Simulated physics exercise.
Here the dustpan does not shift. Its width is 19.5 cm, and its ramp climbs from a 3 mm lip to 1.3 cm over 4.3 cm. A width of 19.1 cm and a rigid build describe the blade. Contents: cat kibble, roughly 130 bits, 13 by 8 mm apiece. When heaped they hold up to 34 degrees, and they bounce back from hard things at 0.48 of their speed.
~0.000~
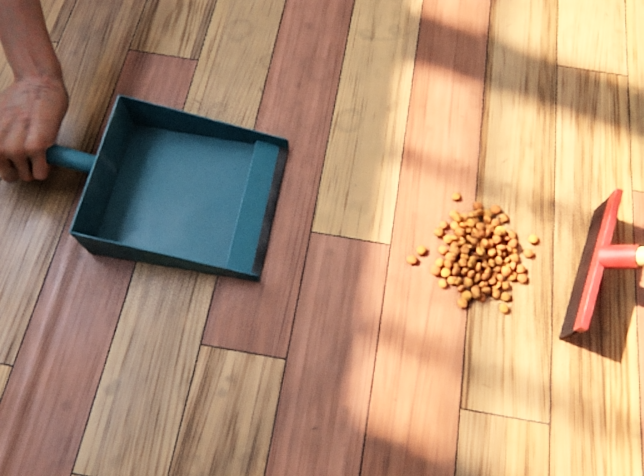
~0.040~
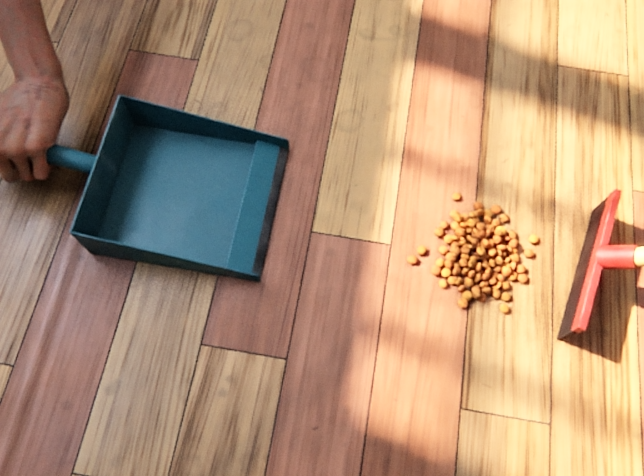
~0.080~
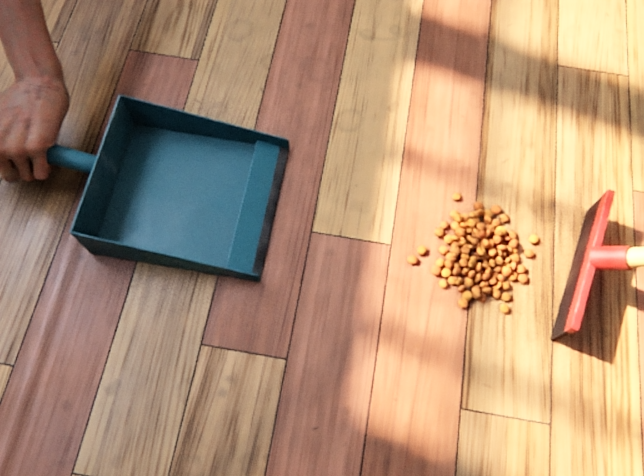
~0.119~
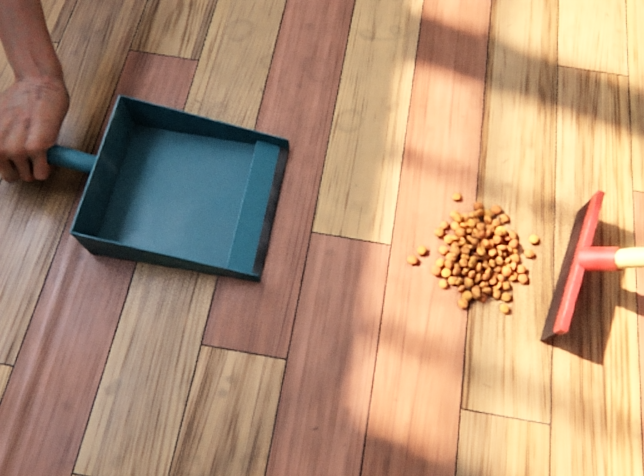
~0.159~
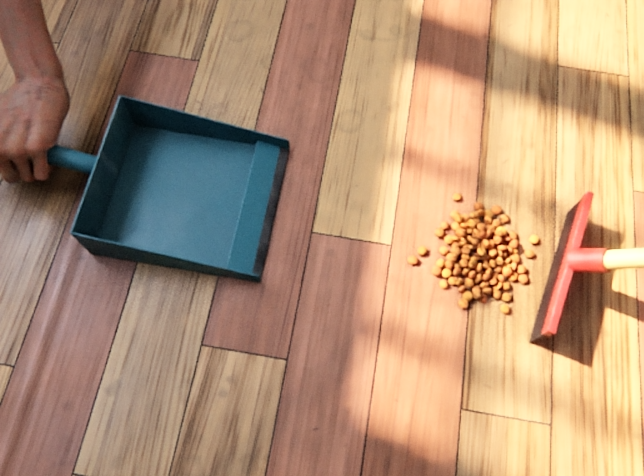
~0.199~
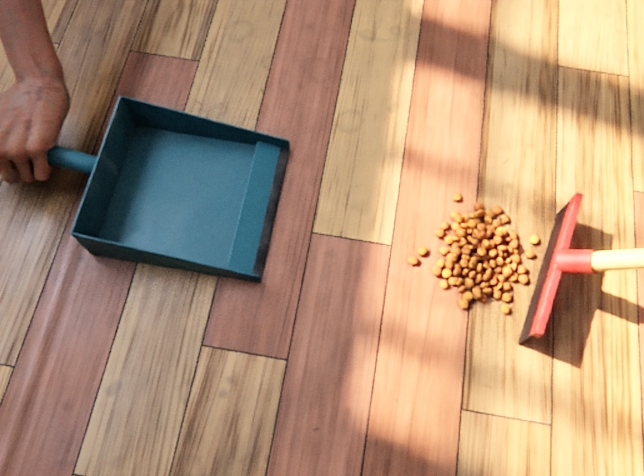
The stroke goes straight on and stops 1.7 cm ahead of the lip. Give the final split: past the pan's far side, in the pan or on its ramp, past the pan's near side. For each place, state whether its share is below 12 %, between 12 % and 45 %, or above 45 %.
At the end, far side: Odds are it gets a meagre share, pan: Odds are it gets a meagre share, near side: Odds are it gets a so-so share.
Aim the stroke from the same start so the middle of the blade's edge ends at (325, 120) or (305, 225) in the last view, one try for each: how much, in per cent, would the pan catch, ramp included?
Around 5 per cent, and around 15 per cent.
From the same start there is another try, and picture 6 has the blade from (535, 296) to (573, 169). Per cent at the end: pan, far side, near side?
Pan 0; far 50; near 0.
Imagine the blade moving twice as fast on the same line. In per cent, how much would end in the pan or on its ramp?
About 0 per cent.
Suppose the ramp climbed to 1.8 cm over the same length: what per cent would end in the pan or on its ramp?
In that case some 0 per cent.
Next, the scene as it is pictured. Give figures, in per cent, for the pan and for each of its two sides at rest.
In per cent - far side 0, pan 0, near side 20.
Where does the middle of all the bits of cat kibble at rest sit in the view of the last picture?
Look around (305, 232) in the last picture.
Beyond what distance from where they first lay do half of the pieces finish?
Roughly 22 cm.
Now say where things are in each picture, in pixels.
In the first frame, blade from (580, 327) to (615, 196), moved 0.0 cm, 0 of the pieces shifted so far; middle of the pieces at (478, 251); pan at (179, 197).
In the second frame, blade from (578, 328) to (613, 196), moved 0.3 cm, 0 of the pieces shifted so far; middle of the pieces at (479, 251).
In the third frame, blade from (571, 328) to (607, 197), moved 1.1 cm, 0 of the pieces shifted so far; middle of the pieces at (479, 251).
In the fourth frame, blade from (560, 330) to (597, 198), moved 2.5 cm, 0 of the pieces shifted so far; middle of the pieces at (479, 251).
In the fifth frame, blade from (548, 331) to (586, 199), moved 3.9 cm, 0 of the pieces shifted so far; middle of the pieces at (479, 251).
In the sixth frame, blade from (537, 332) to (575, 200), moved 5.3 cm, 0 of the pieces shifted so far; middle of the pieces at (480, 251); pan at (180, 198). Its pace works out near 0.36 m/s, heading 15 degrees towards the viewer's side.
Then, at 0.63 s, middle of the blade 20 cm from the lip; 0 % over the lip, far side 0 %, near side 5 %.
After 0.92 s, middle of the blade 10 cm from the lip; 0 % over the lip, far side 0 %, near side 10 %.
After 1.30 s, middle of the blade 4 cm from the lip; 0 % over the lip, far side 0 %, near side 20 %.
In the end, at 1.6 s, far side 0 %, pan 0 %, near side 20 %, in front of the lip or behind the blade 80 %.
